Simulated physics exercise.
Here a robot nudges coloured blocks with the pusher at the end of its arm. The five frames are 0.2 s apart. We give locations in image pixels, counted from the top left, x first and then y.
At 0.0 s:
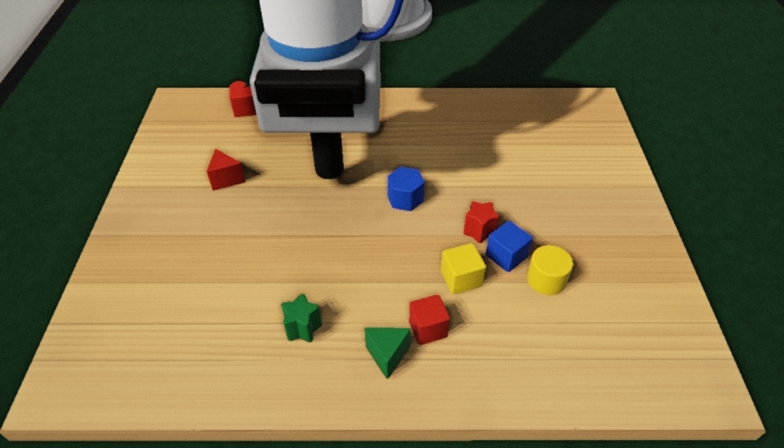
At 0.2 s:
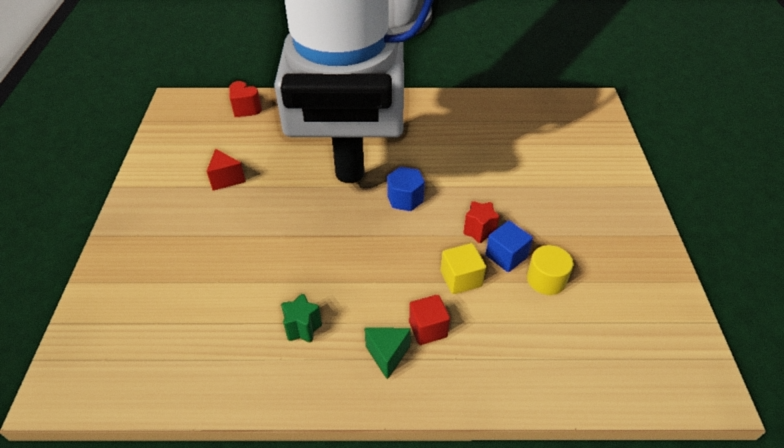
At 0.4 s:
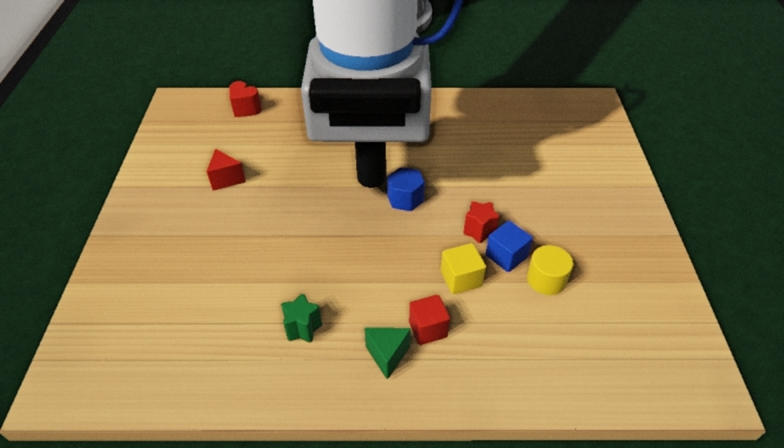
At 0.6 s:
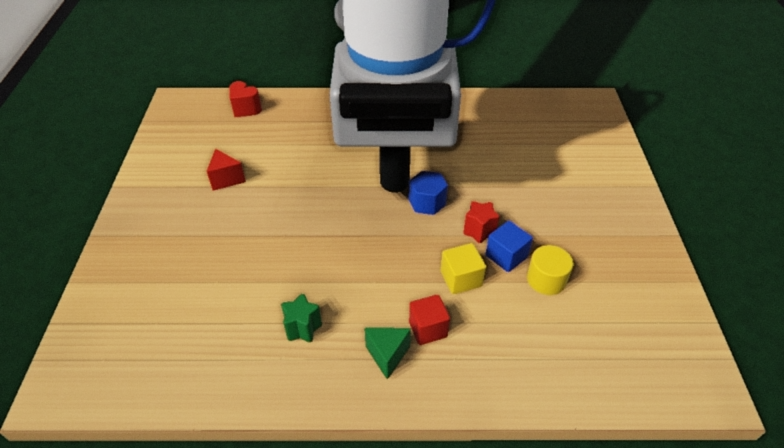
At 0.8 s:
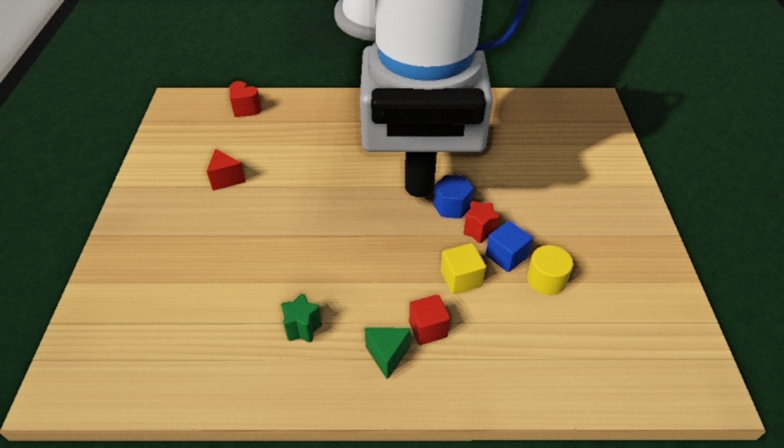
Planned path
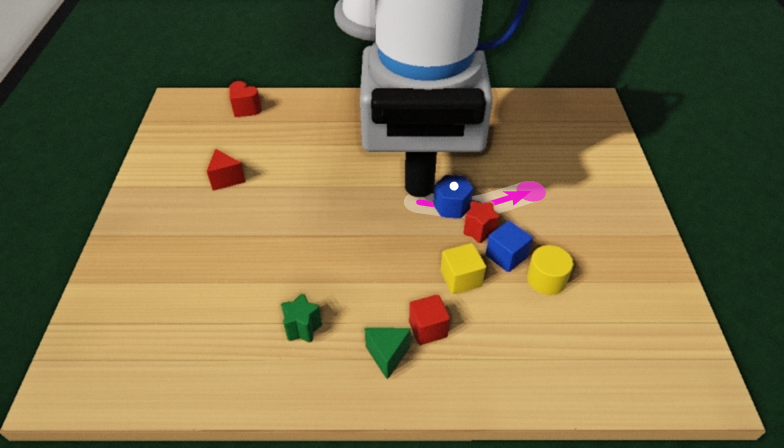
A robot arm with a black pusher tip works over a pale wooden board on a dark green surface, seen from a fixed, raised view. Red blocks lie at upper left, green and red ones near the bottom, and blue, yellow and red ones right of centre. The pusher slides rightward, meets the blue hexagon and nudges it right beside the red star, while the other blocks stay still.
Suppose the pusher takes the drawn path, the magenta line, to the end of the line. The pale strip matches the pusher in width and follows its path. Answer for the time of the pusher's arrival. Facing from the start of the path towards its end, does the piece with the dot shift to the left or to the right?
Answer: Rightward.
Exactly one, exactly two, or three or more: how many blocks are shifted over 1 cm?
Blocks moved: One.
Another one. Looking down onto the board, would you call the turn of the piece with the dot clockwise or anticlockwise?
It turns clockwise.
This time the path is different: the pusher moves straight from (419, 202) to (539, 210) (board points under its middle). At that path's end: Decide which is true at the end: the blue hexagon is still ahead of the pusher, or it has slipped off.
Looking at the end of the path, the blue hexagon is still being driven ahead.
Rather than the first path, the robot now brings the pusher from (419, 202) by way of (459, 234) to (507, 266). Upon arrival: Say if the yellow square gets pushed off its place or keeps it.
The result: It stays put.
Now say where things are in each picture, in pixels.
In the first frame, tip of the pusher at (330, 171), middles of tops, blue hexagon at (406, 178), red star-shaped block at (483, 211), blue square at (511, 236).
In the second frame, pusher at (350, 175), nothing pushed.
In the third frame, pusher at (372, 179), nothing pushed.
In the fourth frame, pusher at (395, 184), blue hexagon at (429, 182).
In the fifth frame, pusher at (419, 189), blue hexagon at (454, 186), red star-shaped block at (483, 211), blue square at (511, 236).
The line goes from (419, 202) through (459, 207) and (497, 202) to (531, 191); the dot is on the blue hexagon.
What follows on the original path. One third of the way, pusher at (461, 194); blue hexagon at (497, 190); red star-shaped block at (486, 213).
Two thirds of the way, pusher at (500, 188); blue hexagon at (534, 192), turned 30° clockwise; red star-shaped block at (486, 213).
At the end, pusher at (535, 177); blue hexagon at (555, 192), turned 90° clockwise; red star-shaped block at (486, 213); blue square unmoved.
